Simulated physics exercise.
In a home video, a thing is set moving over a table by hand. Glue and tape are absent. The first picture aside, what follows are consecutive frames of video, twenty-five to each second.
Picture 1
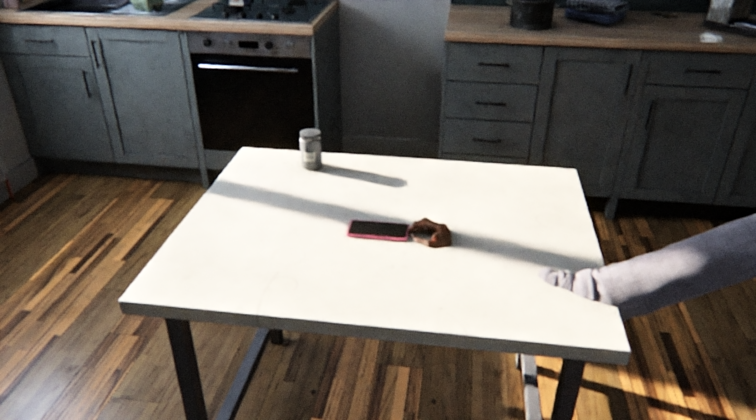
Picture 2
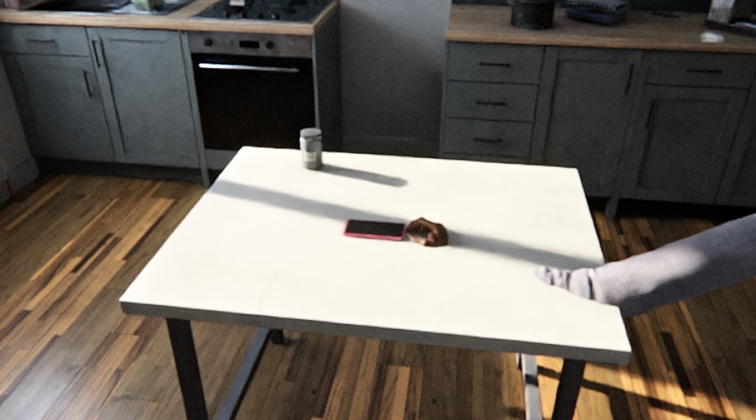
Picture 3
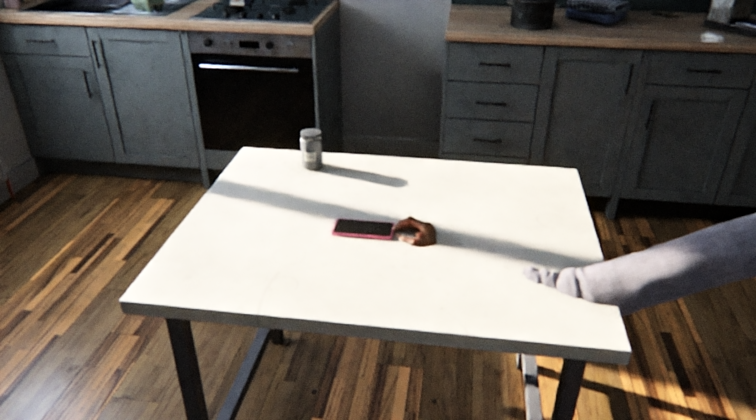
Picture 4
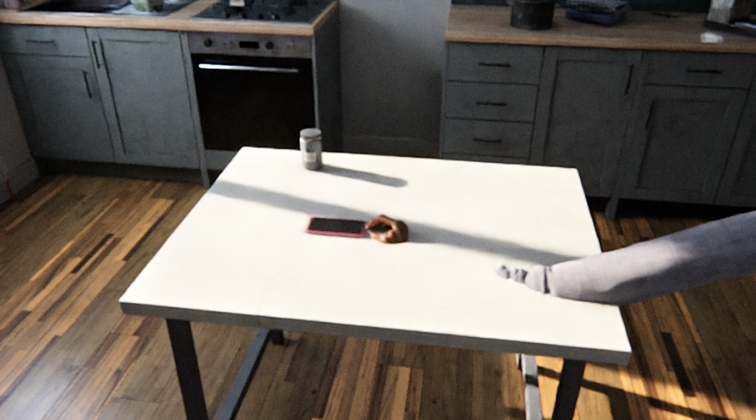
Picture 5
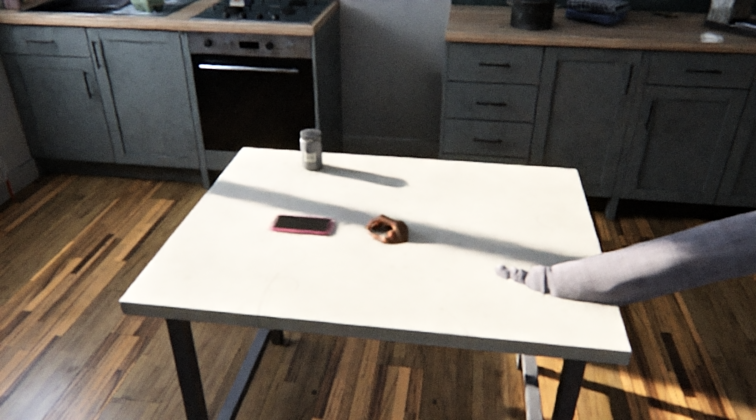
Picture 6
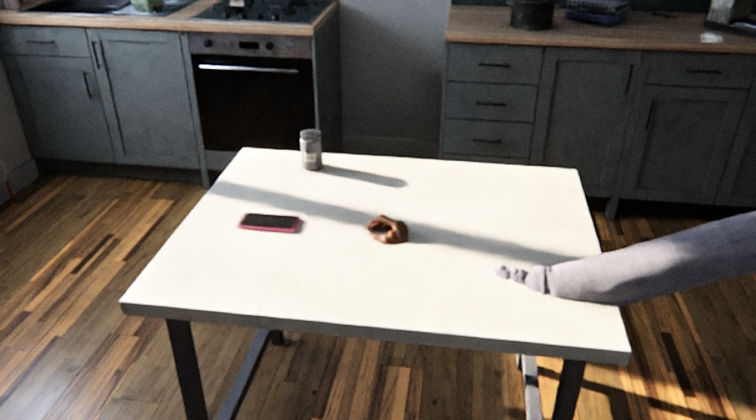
A pink phone slides left across a white table with a small brown object beside it, as a sleeved arm at the right edge shifts left; then the phone moves farther left alone, leaving a widening gap between them.
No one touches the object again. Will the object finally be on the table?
See, the table has lost it at the end.
Then, 0.10 s on from there, pink phone shifted well along near (195, 216).
Then, 0.30 s on from there, pink phone now off the table.
Then, 0.50 s on from there, things are still on the move.
Then, 0.70 s on from there, as before.
In the end, off the table, pink phone.
